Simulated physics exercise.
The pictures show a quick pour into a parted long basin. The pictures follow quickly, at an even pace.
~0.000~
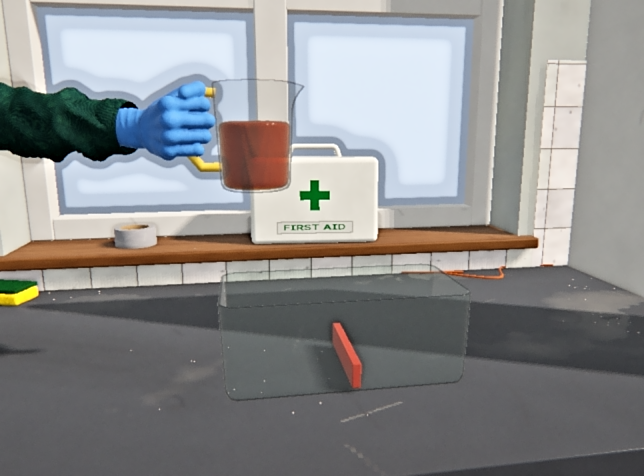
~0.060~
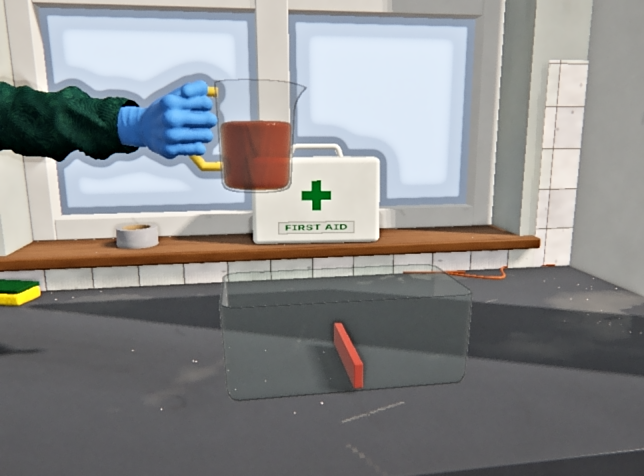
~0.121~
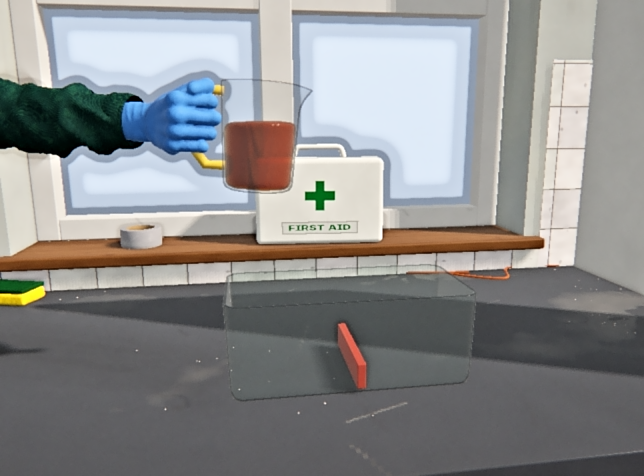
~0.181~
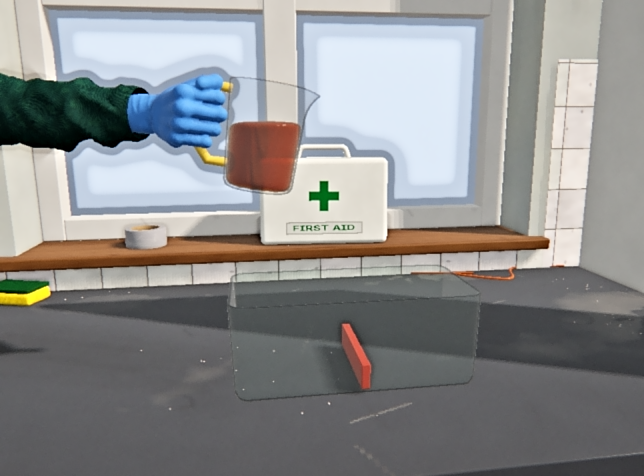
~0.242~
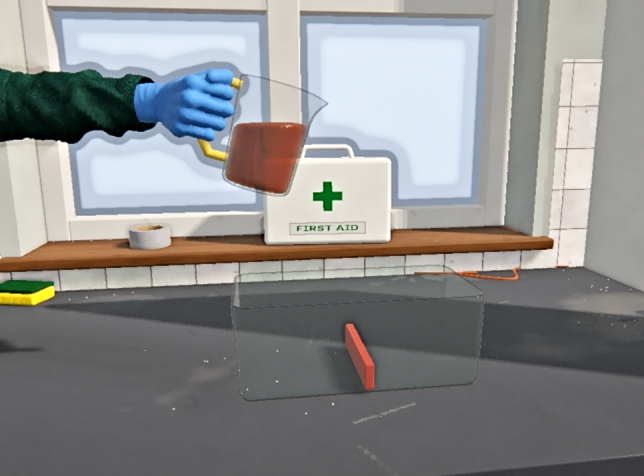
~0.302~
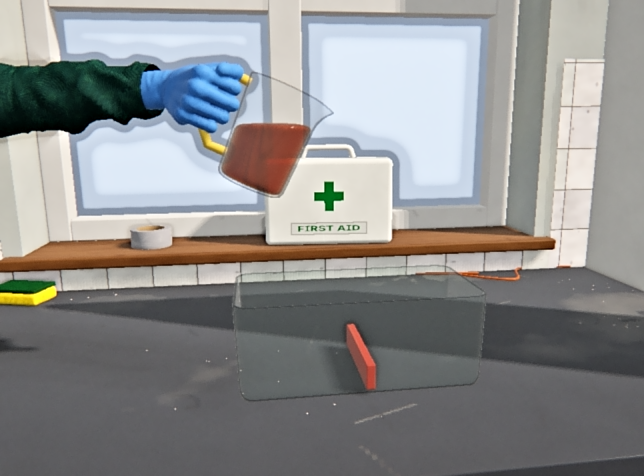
Blue-gloved hand holding a glass jug of reddish-brown liquid, gradually tilting it rightward above a clear basin with a red divider.
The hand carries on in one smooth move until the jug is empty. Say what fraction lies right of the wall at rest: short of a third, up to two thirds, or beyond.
It comes to over two thirds.
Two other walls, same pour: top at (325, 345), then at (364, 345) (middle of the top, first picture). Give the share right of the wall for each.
The first gives 85 %, the second 50 %.
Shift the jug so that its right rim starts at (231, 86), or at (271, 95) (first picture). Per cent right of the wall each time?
In turn 10 and 15 in a hundred.
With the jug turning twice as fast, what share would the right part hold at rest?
It comes to 75 per cent or so.
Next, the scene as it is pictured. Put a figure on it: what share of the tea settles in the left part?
Some 10 per cent.
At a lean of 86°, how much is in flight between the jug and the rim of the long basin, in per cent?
About 20 per cent.
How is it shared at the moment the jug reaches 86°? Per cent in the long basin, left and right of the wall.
Near 0 on the left, 0 on the right.
A moment on, the jug is tipped on its side and 82 per cent is still to pour, 0 is left of the wall and 0 right of it.
Next, the jug is tipped right over and 17 per cent is still to pour, 2 is left of the wall and 53 right of it.
Then the jug is tipped right over and 0 per cent is still to pour, 11 is left of the wall and 84 right of it.
Later the jug is tipped right over and 0 per cent is still to pour, 12 is left of the wall and 86 right of it.
In the end 12 per cent lies left of the wall, 85 right of it and 3 outside.
